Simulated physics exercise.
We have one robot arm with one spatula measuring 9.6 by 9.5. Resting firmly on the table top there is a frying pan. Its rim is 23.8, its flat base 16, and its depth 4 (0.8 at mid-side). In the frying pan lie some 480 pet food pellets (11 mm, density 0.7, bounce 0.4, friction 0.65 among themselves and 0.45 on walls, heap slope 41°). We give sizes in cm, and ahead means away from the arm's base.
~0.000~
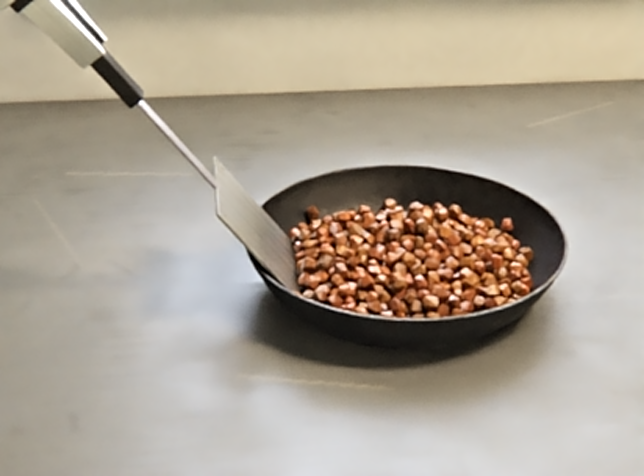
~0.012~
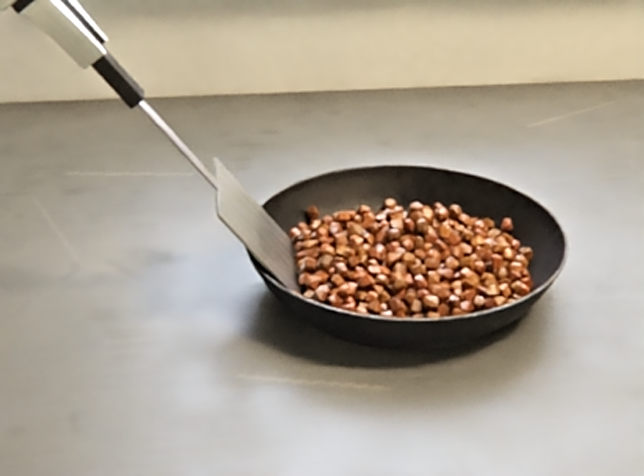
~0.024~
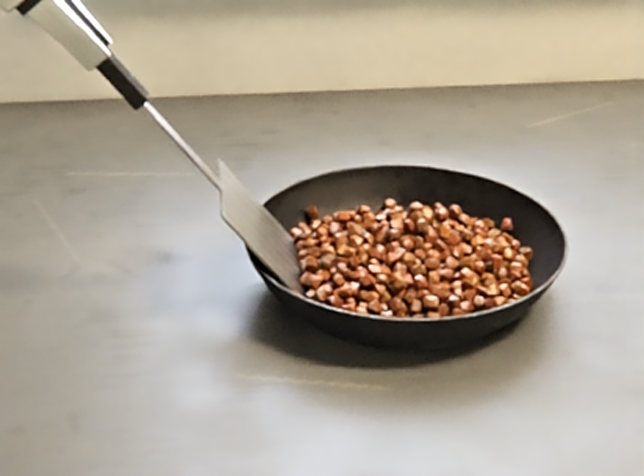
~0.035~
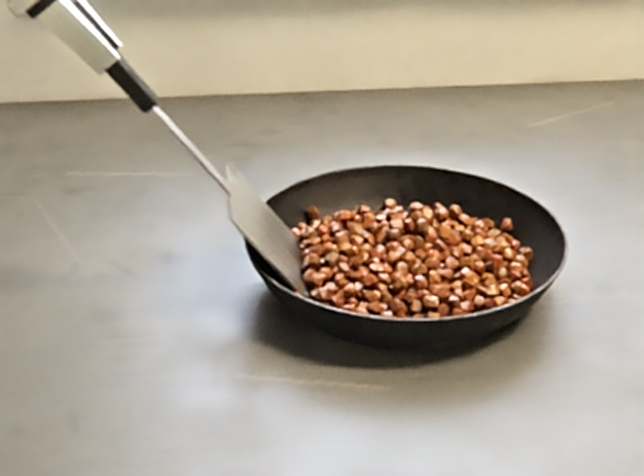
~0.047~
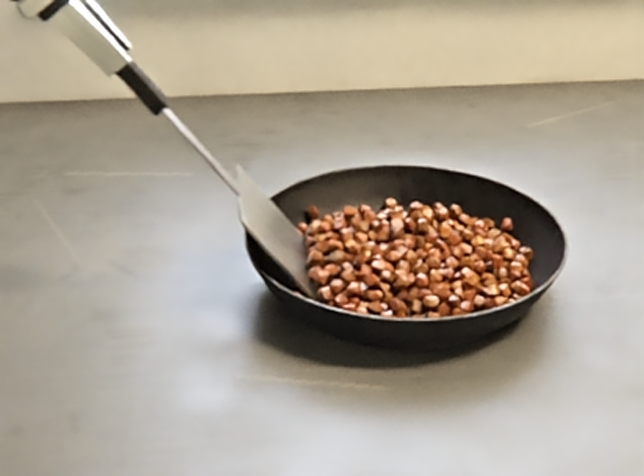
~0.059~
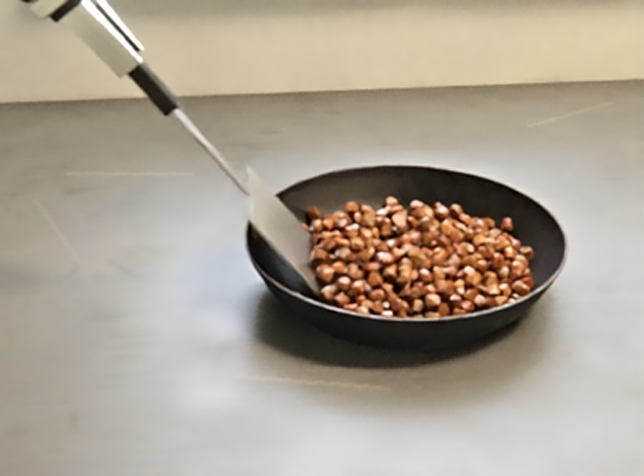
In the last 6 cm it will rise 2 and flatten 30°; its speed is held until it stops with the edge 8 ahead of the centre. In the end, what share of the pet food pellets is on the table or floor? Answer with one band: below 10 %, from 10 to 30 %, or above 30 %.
From 10 to 30 %.
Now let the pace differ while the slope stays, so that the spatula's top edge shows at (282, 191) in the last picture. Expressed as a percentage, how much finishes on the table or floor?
Expect some 40 per cent there.
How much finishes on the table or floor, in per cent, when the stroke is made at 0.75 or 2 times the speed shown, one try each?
About 20 and 35 per cent.
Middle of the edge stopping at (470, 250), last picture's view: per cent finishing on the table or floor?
Something near 5 in a hundred.
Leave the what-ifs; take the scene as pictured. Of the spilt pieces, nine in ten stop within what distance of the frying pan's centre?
It comes out at close to 20 centimetres.
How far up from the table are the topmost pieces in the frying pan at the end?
It reaches around 6.5 cm.
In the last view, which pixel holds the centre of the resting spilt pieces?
I'd point to somewhere close to (596, 270).
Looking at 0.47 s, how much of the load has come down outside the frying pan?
Estimate: About 20 percent.
After 0.14 s, sloping 53°, highest piece 13 above the table; 475 in the frying pan, 1 on the blade or in flight.
After 0.23 s, sloping 42°, highest piece 15 above the table; 464 in the frying pan, 12 on the blade or in flight.
After 0.47 s, sloping 23°, highest piece 6 above the table; 377 in the frying pan, 98 on the table or floor, 1 on the blade or in flight.
After 1.52 s, sloping 23°, highest piece 6 above the table; 374 in the frying pan, 102 on the table or floor.
At rest, 374 in the frying pan, 102 on the table or floor. That is 21 % on the table or floor.
